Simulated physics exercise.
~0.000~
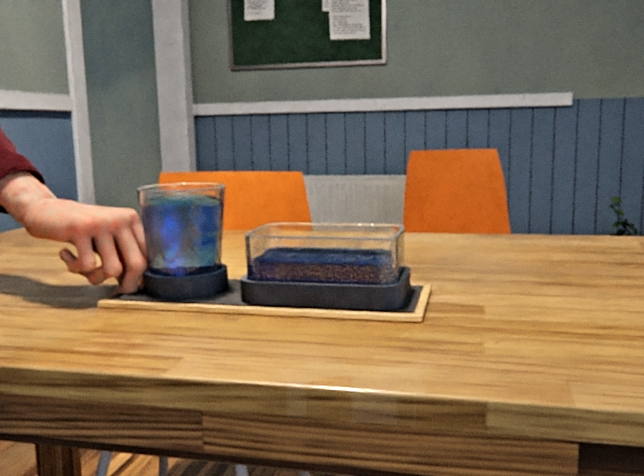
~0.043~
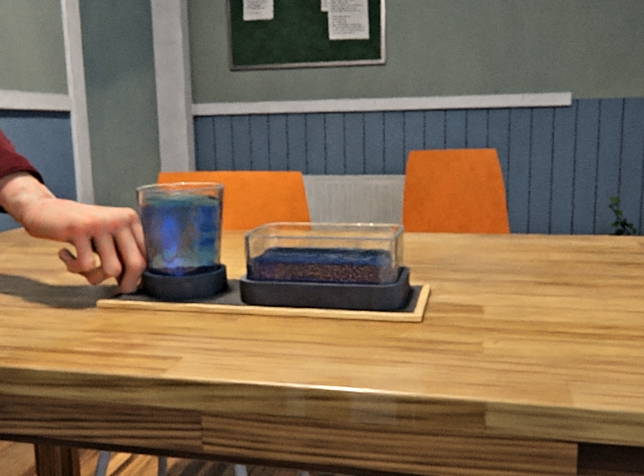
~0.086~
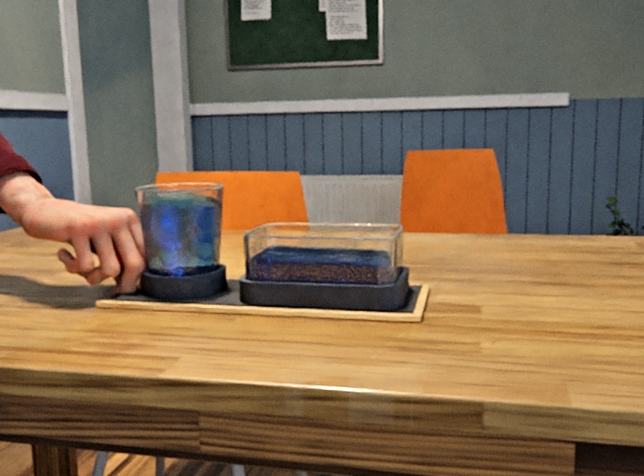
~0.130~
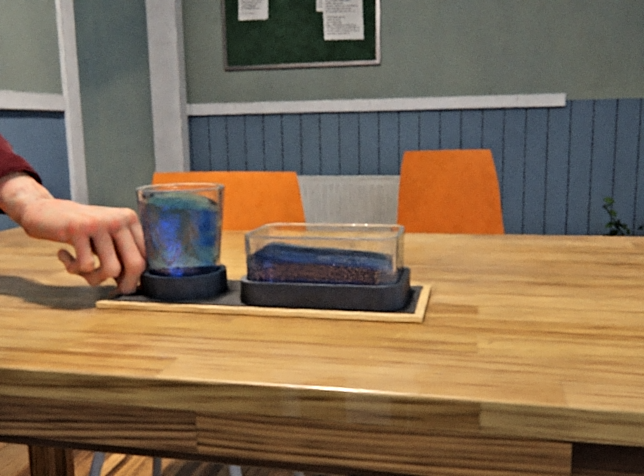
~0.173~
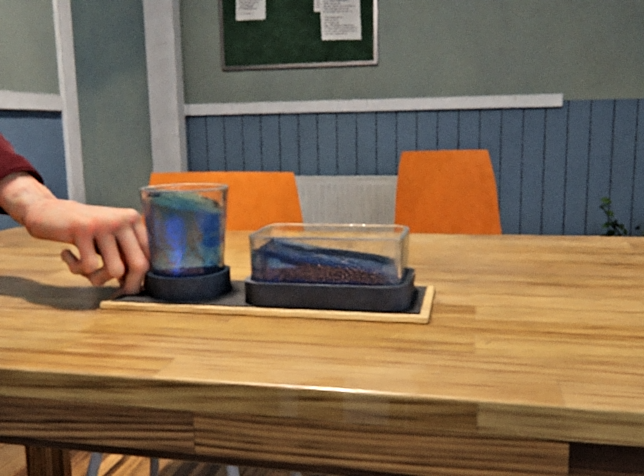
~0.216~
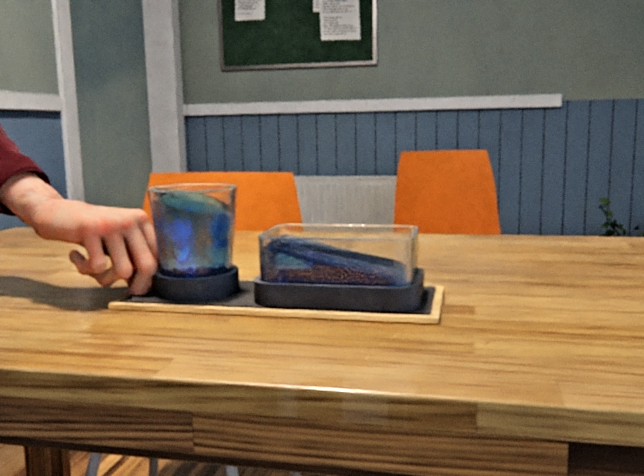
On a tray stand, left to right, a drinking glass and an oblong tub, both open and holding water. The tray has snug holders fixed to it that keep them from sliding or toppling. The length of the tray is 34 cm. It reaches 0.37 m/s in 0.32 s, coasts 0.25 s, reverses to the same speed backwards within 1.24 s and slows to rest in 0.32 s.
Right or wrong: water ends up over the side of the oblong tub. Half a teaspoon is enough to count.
Wrong.
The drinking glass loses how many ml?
I'd say around 0 ml all told.
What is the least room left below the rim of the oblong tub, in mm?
Roughly 3 mm.
After 0.76 s the tray moves at 0.33 m/s; losses from the left are 0, 0 ml.
After 1.30 s the tray moves at 0.10 m/s; losses from the left are 0, 0 ml.
After 1.84 s the tray moves at 0.36 m/s; losses from the left are 0, 0 ml.
After 2.38 s the tray moves at 0.00 m/s; losses from the left are 0, 0 ml.
In the end losses from the left are 0, 0 ml.
